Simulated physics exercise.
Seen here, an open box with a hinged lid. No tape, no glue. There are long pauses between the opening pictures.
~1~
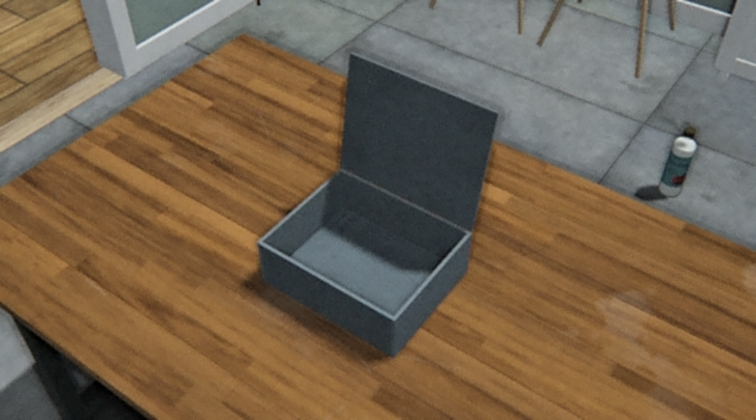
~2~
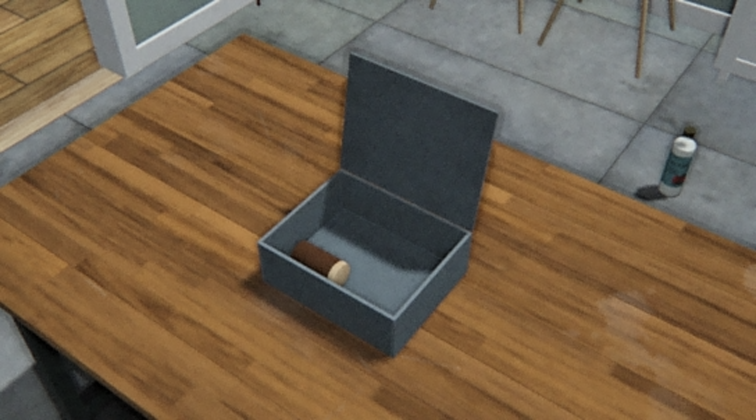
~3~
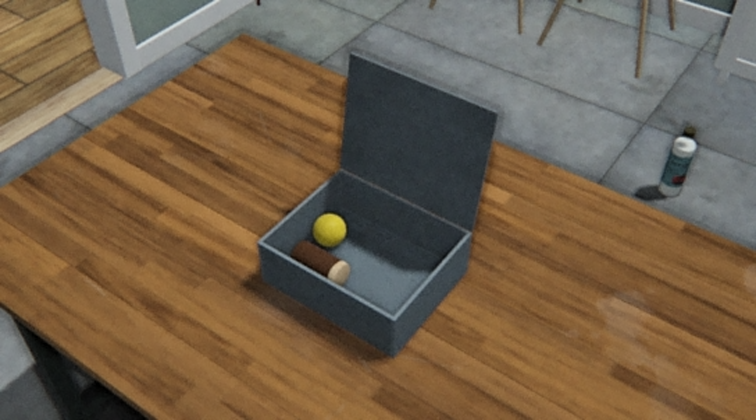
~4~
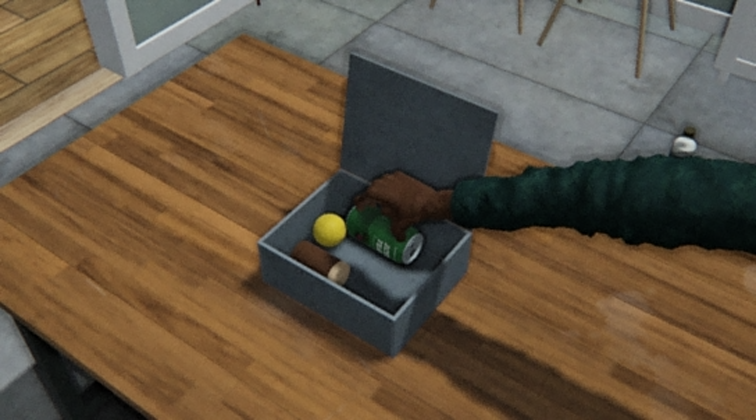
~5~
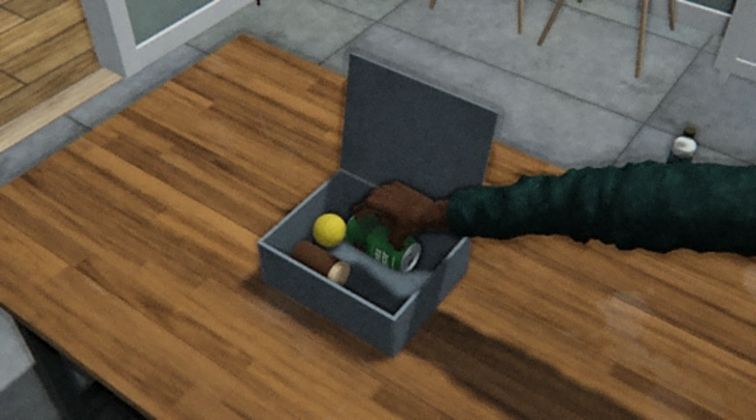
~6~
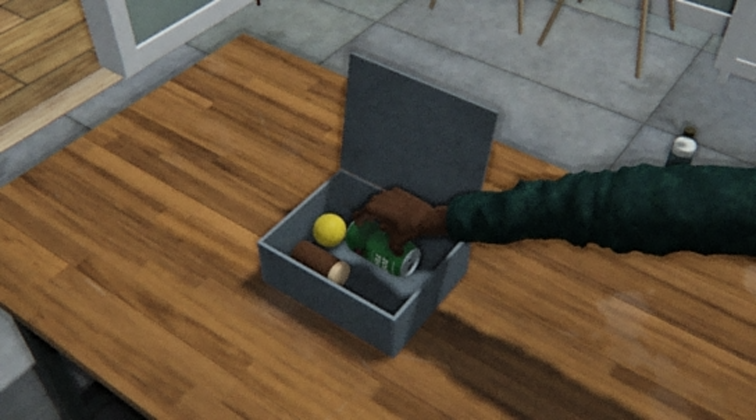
A green can, gripped by a hand in a dark green sleeve reaching from the right, lowers slightly into an open grey box on a wooden table, seen from above at an angle. The box, empty at first, has gained a brown cylinder with a pale end near the front, then a round yellow object at left. The hand stays on the can, and the camera remains still.
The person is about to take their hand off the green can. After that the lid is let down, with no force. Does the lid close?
In the end the lid sits on the rim.
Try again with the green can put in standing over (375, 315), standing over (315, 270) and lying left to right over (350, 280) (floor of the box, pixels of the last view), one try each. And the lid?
First, it is held up; second, it shuts flat; third, it shuts flat.
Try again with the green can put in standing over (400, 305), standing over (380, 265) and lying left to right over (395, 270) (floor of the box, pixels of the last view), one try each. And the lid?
First try: It stays ajar; second try: It stays ajar; third try: It shuts flat.
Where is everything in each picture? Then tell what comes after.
The last thing is not in view yet, in the first frame.
The last thing is not in view yet, in the second frame.
The last thing is not in view yet; yellow lemon (330, 231), in the third frame.
Still above its spot; green can (383, 232); yellow lemon (330, 231), in the fourth frame.
Still above its spot; green can (382, 242); yellow lemon (330, 231), in the fifth frame.
In place under the hand; green can (382, 247); yellow lemon (330, 231), in the sixth frame.
Then, 0.90 s on from there, lid starting down; green can shifted about its own width near (388, 263); brown shaker shifted a little.
Then, 1.60 s on from there, lid 57° above the rim; green can shifted about its own width near (391, 261); brown shaker shifted a little.
Then, 2.00 s on from there, lid 13° above the rim; green can shifted about its own width near (391, 261); brown shaker shifted a little.
In the end, lid shut; moved from the start, green can; the other 2 unmoved. At the end, from the last picture's camera, green can near (392, 260).
